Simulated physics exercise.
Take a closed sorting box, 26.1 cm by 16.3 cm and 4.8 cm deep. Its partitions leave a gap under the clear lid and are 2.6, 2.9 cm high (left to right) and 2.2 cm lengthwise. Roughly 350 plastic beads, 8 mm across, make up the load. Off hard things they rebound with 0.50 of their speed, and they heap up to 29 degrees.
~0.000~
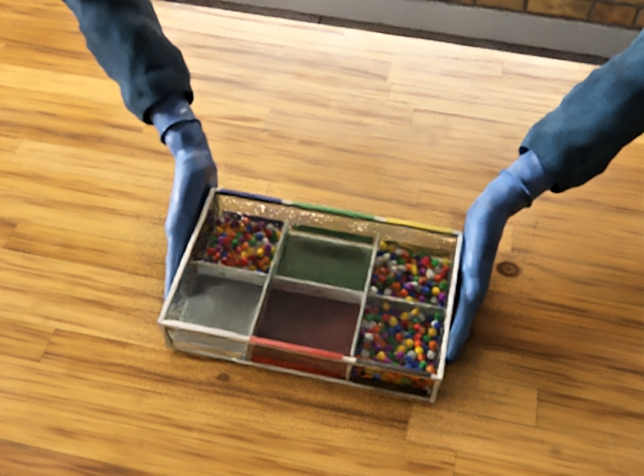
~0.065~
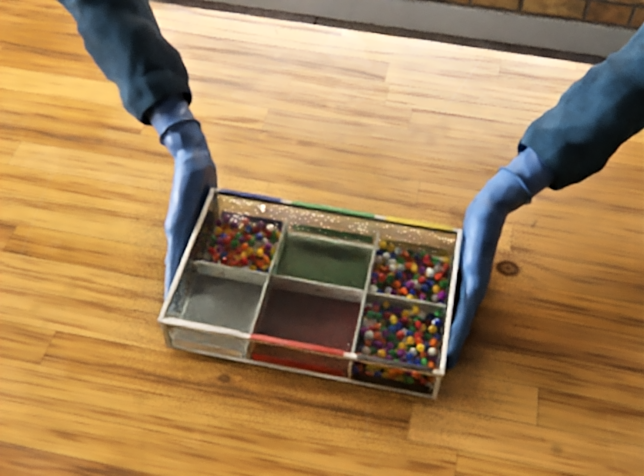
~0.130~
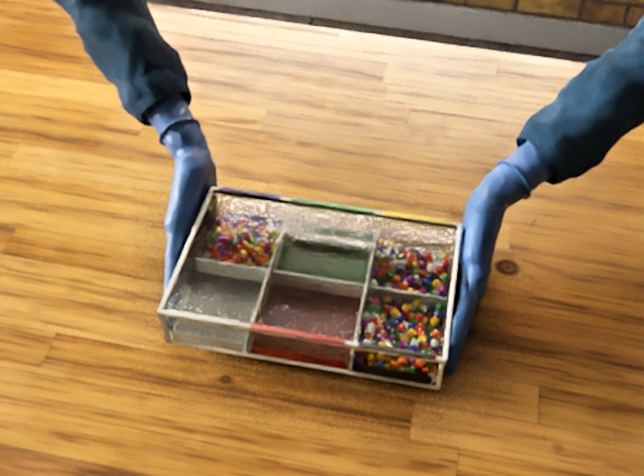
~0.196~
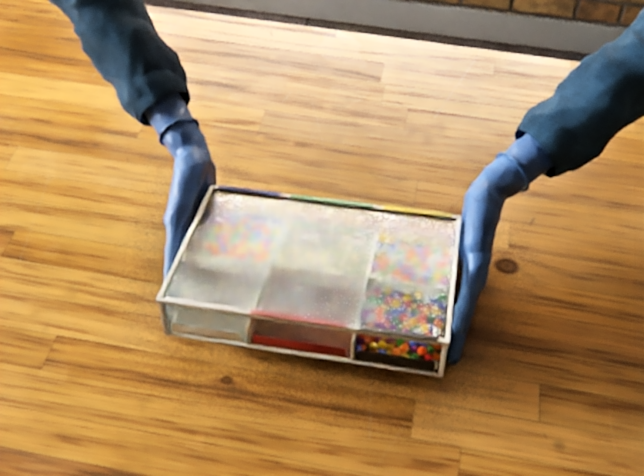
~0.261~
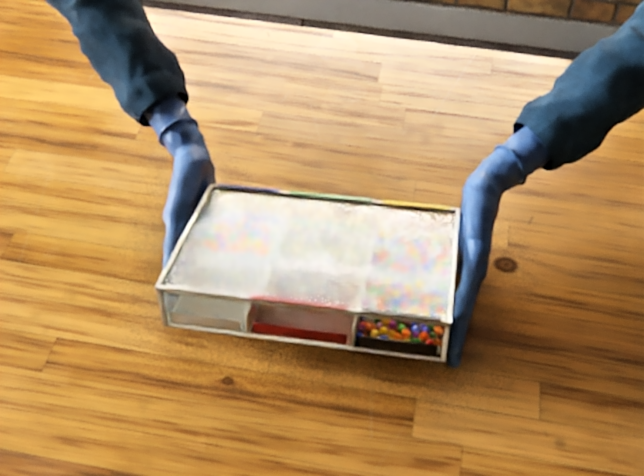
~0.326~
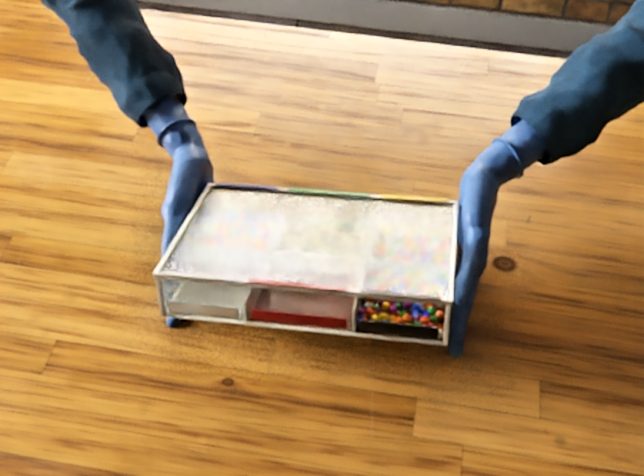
A clear, shallow sorting box with six compartments is held between two blue-gloved hands in dark blue sleeves, seen from above over a wooden surface. Multicoloured beads fill the back-left compartment and both right ones, while the other three look empty, greyish, green and dark red. The hands tilt the box, its front face coming into view as whitish glare covers the lid, and the camera stays still.
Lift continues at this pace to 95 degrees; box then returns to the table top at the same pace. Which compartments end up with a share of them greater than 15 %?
Red: Holds a share within the limit, blue: Holds a share past the limit, green: Holds a share past the limit, yellow: Holds a share past the limit, white: Holds a share within the limit, black: Holds a share within the limit.
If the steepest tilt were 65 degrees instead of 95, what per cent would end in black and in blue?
With that change you'd see black at 35 % and blue at 30 %.
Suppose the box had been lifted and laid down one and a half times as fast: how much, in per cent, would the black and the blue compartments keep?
Black = 0 %; blue = 30 %.
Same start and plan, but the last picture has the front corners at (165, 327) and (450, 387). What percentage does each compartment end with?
Each compartment ends with, in per cent, red 20, blue 0, green 0, yellow 5, white 0 and black 70.
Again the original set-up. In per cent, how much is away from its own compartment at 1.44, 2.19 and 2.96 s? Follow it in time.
Estimates: 20 / 35 / 35.
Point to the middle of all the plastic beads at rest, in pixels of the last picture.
Somewhere around (367, 259) in the final frame.
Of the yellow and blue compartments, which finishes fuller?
Go with yellow, that one ends with more.
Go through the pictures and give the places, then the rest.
The first frame shows box tilt 0 degrees, front corners at (163, 321) and (438, 376); blue 30 %, yellow 30 %, black 40 %.
The second frame shows box tilt 1 degrees, front corners at (163, 319) and (440, 372).
The third frame shows box tilt 5 degrees, front corners at (163, 311) and (442, 359), lowest corner left back.
The fourth frame shows box tilt 10 degrees, front corners at (162, 299) and (445, 341), lowest corner left back.
The fifth frame shows box tilt 15 degrees, front corners at (161, 287) and (447, 321), lowest corner left back.
The sixth frame shows box tilt 20 degrees, front corners at (159, 274) and (448, 300), lowest corner left back; blue 30 %, yellow 30 %, black 40 %. Its pace works out near 75 degrees a second.
After 1.44 s, tilt 95 degrees; blue 30 %, green 5 %, yellow 45 %, black 20 %.
After 2.19 s, tilt 41 degrees; blue 30 %, green 20 %, yellow 45 %, black 5 %.
After 2.96 s, tilt 0 degrees; blue 30 %, green 20 %, yellow 45 %, black 5 %.
By 3.6 s all is still; red 0 %, blue 30 %, green 20 %, yellow 45 %, white 0 %, black 5 %.
